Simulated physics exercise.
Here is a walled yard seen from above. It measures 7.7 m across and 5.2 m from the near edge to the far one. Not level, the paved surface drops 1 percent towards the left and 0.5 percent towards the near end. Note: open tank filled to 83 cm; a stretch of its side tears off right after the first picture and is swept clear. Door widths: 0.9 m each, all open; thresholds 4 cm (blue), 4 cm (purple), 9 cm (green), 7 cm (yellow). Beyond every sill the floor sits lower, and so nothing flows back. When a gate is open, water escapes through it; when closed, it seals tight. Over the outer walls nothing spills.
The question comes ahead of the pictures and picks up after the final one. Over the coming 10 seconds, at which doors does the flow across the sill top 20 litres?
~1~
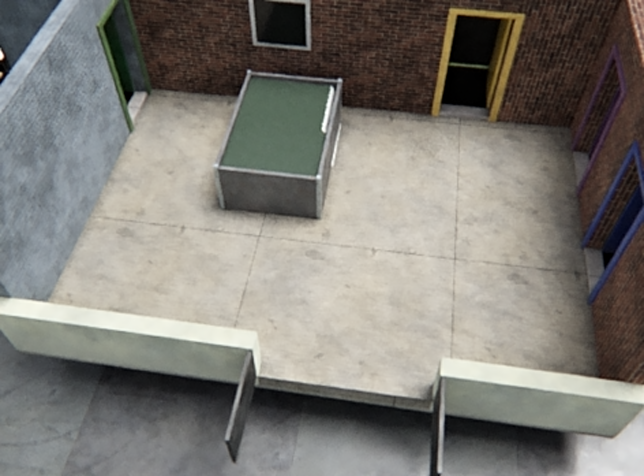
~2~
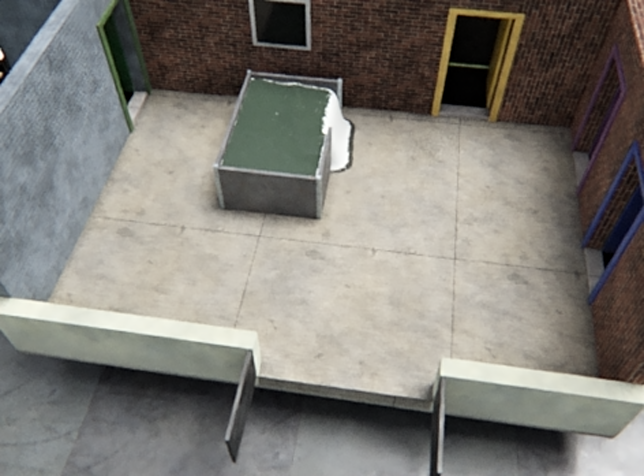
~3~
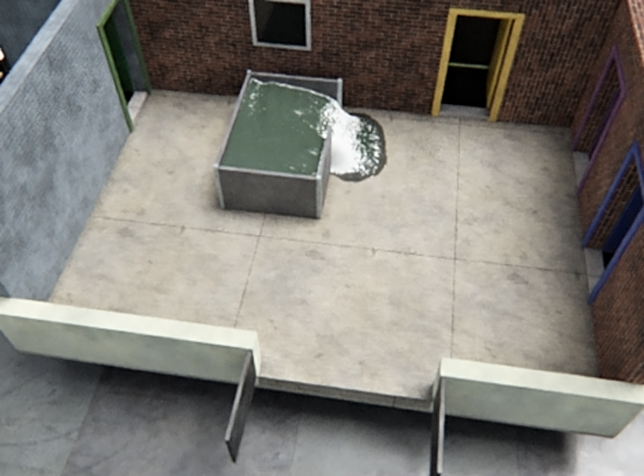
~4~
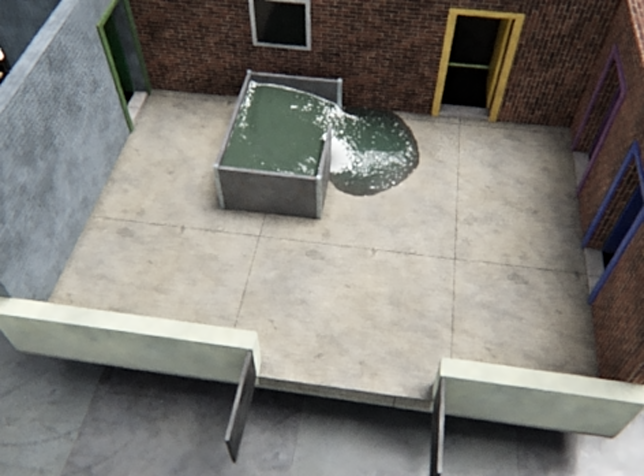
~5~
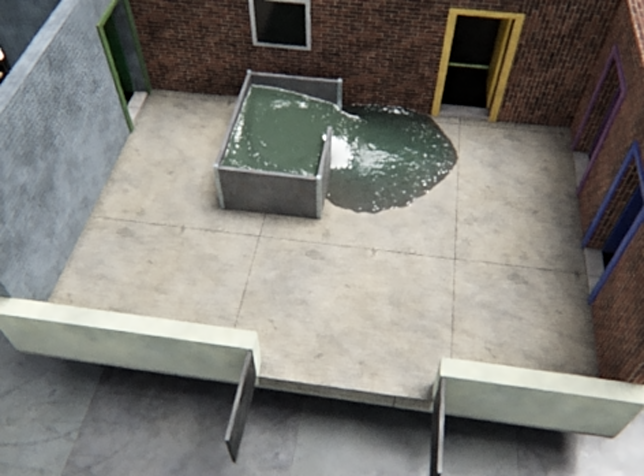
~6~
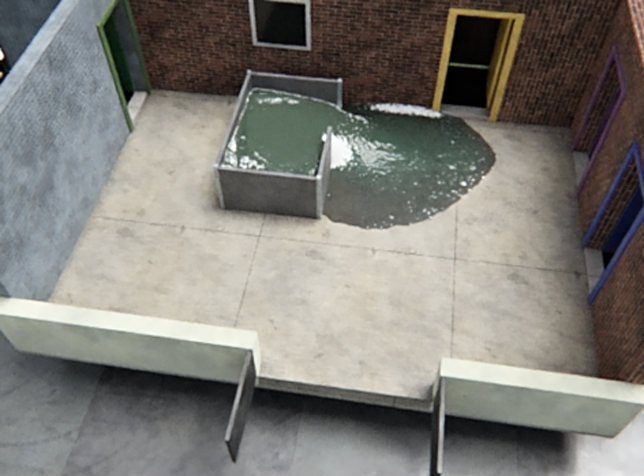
Result: The blue door will overshoot the limit, the purple door will overshoot the limit, the green door will undershoot the limit, the yellow door will overshoot the limit.
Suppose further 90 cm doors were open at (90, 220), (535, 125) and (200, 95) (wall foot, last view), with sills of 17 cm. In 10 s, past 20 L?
So, in the order given, it's shy of the mark, then beyond the mark, then shy of the mark.
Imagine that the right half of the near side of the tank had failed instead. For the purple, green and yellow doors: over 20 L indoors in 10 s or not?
So purple stays lower, green stays lower, yellow stays lower.
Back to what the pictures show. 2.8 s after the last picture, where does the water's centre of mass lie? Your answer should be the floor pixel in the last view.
Near (404, 179).
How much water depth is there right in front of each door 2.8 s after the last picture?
In centimetres - blue: 10, purple: 22, green: 0, yellow: 10.
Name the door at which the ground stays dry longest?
Green.
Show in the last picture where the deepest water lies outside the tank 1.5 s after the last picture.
That would be near pixel (565, 142).
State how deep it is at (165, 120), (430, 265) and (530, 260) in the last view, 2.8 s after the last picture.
Spot by spot: Some 0, 1, then 12 cm.
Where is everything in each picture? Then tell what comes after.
In the first frame, the open tank at (282, 125) is whole and still, 83 cm deep.
In the second frame, the front is at (339, 169), 0.6 m from the gap at (333, 133); 0.2 m2 of floor is under water; 83 cm left at the back of the open tank.
In the third frame, water pours out at (333, 134) and has run 0.9 m, to (375, 170); typically 12 cm deep outside, 82 cm at the open tank's back.
In the fourth frame, the front is at (412, 166), 1.4 m from the gap at (333, 135); 2.2 m2 of floor is under water; 77 cm left at the back of the open tank.
In the fifth frame, the front is at (452, 160), 2.1 m from the gap at (333, 135); 3.8 m2 of floor is under water; 70 cm left at the back of the open tank.
In the sixth frame, water pours out at (333, 135) and has run 2.7 m, to (491, 156); typically 6 cm deep outside, 70 cm at the open tank's back.
Then, 0.7 s after the last picture water covers 30 % of the floor and is deepest (38 cm) near (344, 142); blue door not reached, purple door 3 cm at the sill, 18 L in, green door not reached, yellow door 17 cm at the sill, 6 L in.
Then, 1.5 s after the last picture water covers 35 % of the floor and is deepest (42 cm) near (565, 142); blue door 13 cm at the sill, 8 L in, purple door 33 cm at the sill, 129 L in, green door not reached, yellow door 14 cm at the sill, 31 L in.
Then, 2.8 s after the last picture water covers 40 % of the floor and is deepest (25 cm) near (570, 187); blue door 10 cm at the sill, 49 L in, purple door 22 cm at the sill, 359 L in, green door not reached, yellow door 10 cm at the sill, 48 L in.
Then, 5.3 s after the last picture water covers 60 % of the floor and is deepest (16 cm) near (550, 399); blue door 6 cm at the sill, 71 L in, purple door 13 cm at the sill, 557 L in, green door 3 cm at the sill, 0 L in, yellow door 8 cm at the sill, 55 L in.
Then, 9.3 s after the last picture water covers 85 % of the floor and is deepest (10 cm) near (36, 328); blue door 4 cm at the sill, 78 L in, purple door 5 cm at the sill, 623 L in, green door 2 cm at the sill, 0 L in, yellow door 6 cm at the sill, 57 L in.
